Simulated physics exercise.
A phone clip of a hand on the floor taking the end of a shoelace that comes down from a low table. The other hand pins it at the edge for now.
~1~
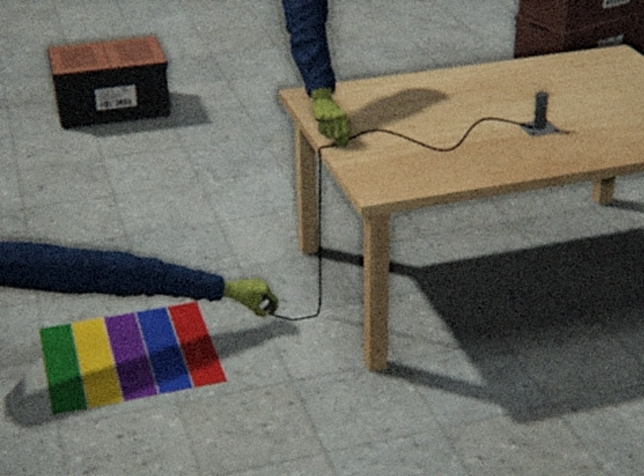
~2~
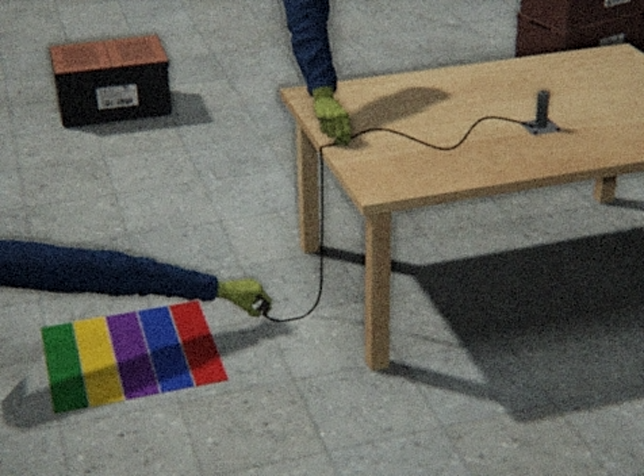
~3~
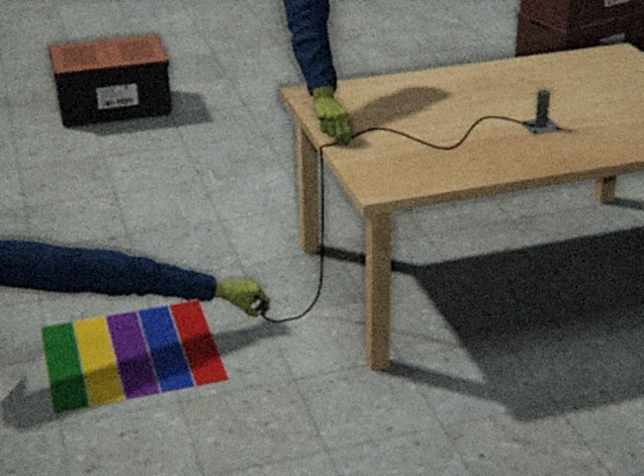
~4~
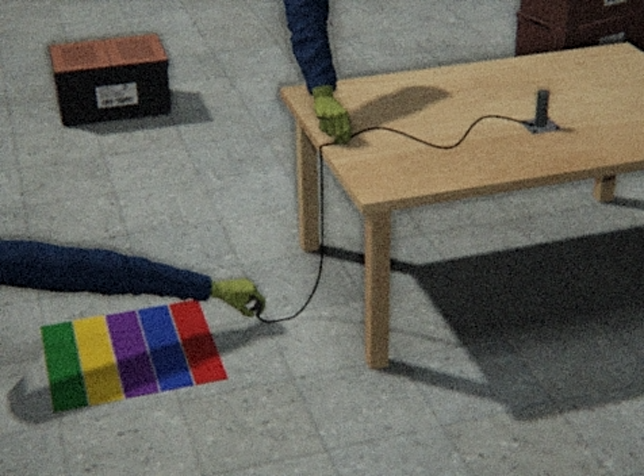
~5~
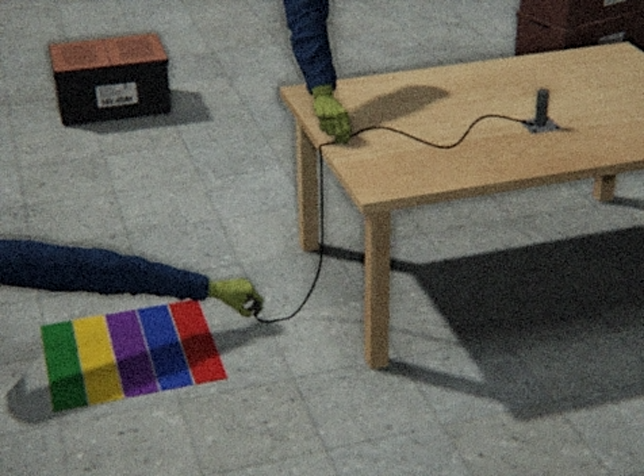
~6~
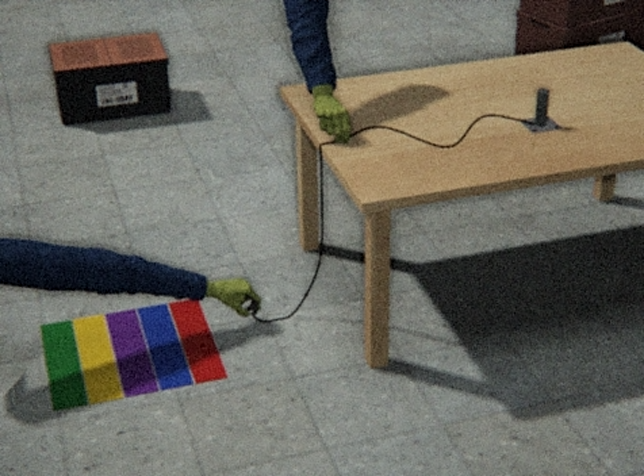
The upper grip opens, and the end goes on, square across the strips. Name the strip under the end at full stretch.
The end stops over the green strip.
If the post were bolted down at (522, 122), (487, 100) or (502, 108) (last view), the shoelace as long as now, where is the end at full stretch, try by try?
In that order: (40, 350), (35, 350) and (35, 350).
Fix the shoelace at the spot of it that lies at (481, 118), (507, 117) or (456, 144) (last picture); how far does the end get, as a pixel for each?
In that order: (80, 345), (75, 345) and (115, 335).
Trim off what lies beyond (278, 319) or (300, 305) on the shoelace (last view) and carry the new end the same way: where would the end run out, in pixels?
The places are (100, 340) and (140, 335).
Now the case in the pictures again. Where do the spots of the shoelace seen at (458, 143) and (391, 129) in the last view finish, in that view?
About (412, 138), and the other about (328, 147).
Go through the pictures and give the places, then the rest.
The first picture shows end (268, 313); red (206, 369); blue (171, 375); purple (137, 381); yellow (102, 388); green (67, 395).
The second picture shows end (262, 314); shoelace through (497, 118) (458, 145) (391, 131) (324, 149) (322, 225) (320, 296).
The third picture shows end (260, 314).
The fourth picture shows end (256, 313); shoelace through (497, 117) (458, 144) (391, 130) (323, 148) (322, 224) (312, 294).
The fifth picture shows end (253, 313).
The sixth picture shows end (251, 313); shoelace through (497, 116) (458, 143) (391, 129) (323, 147) (322, 222) (307, 293).
Soon after, end near (122, 336); over purple.
Then, end near (83, 343); over yellow.
At full stretch, end near (60, 347); over green. It gets as far as the green strip.
